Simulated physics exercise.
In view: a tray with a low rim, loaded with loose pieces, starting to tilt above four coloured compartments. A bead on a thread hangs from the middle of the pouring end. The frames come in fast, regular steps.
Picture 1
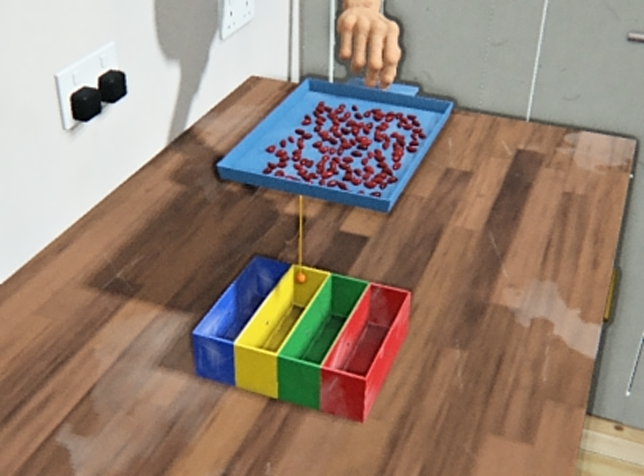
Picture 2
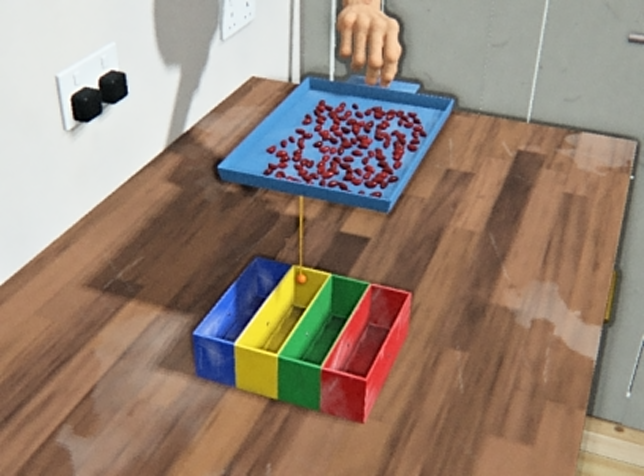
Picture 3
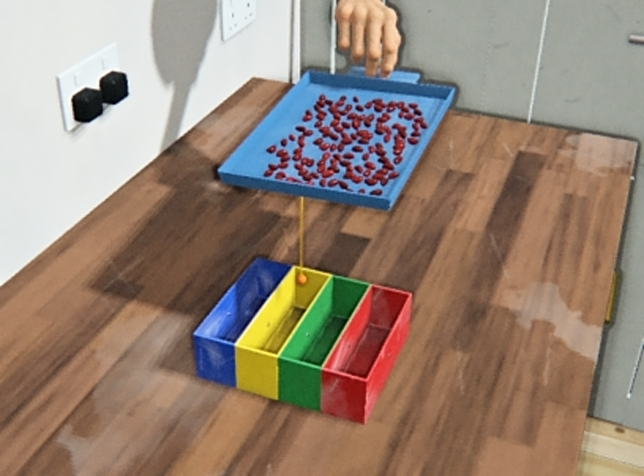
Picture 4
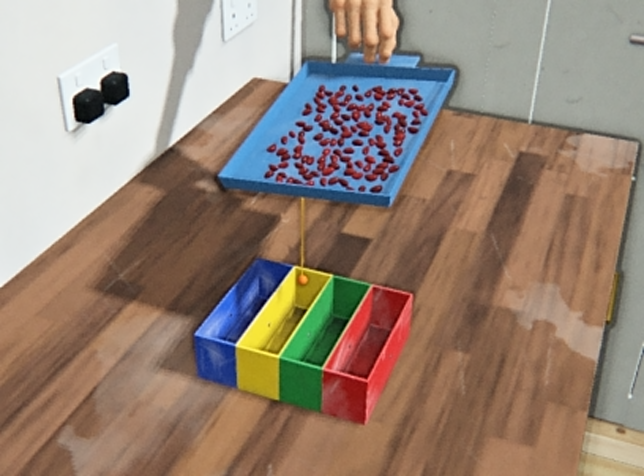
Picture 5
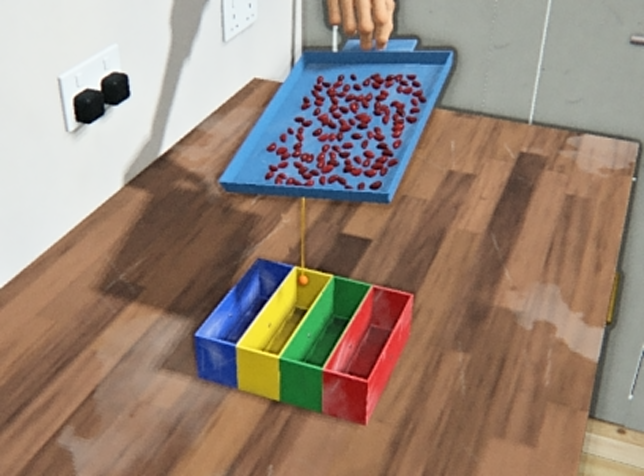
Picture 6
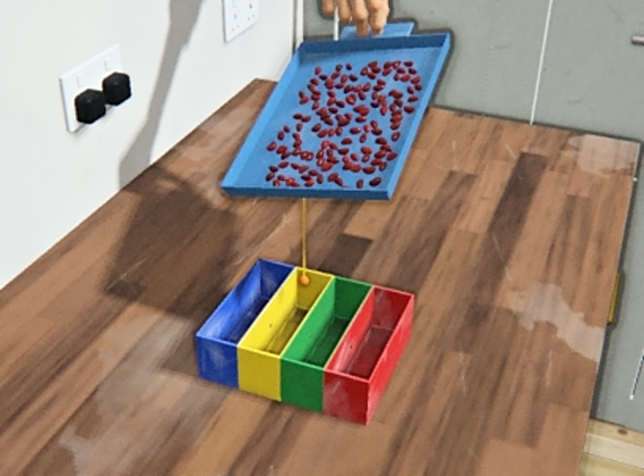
In the video, a hand grips the far edge of a blue tray of red kidney beans above blue, yellow, green and red compartments, then gradually raises that edge, tilting the tray toward its lower left corner.
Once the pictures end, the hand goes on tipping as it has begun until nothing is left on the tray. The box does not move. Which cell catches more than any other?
Most goes to the blue cell.
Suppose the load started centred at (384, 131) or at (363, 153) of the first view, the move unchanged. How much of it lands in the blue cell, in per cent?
About 30 and 40 per cent.
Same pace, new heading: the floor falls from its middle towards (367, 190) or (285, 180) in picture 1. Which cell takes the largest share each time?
The first try: The red cell. The second: The cell in blue.
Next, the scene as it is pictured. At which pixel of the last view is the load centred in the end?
Near (229, 318).
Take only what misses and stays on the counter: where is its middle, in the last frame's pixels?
At about (194, 308).
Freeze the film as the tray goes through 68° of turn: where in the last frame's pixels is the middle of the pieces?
At about (265, 167).
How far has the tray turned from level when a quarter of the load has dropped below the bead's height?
Near 90 degrees.
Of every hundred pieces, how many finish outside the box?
Roughly 60 in a hundred.
Shortly afterwards, tray tipped steeply; all but a few on the tray; only a few in the blue cell; only a few falling or outside the box.
Next, tray tipped past a quarter turn; near a quarter on the tray; near a quarter in the blue cell; near two thirds falling or outside the box.
Some moments later, tray tipped past a quarter turn; near a third in the blue cell; only a few in the yellow cell; near two thirds falling or outside the box.
In the end, tray tipped past a quarter turn; near a third in the blue cell; only a few in the yellow cell; none at all in the red cell; none at all in the green cell; near two thirds outside the box.
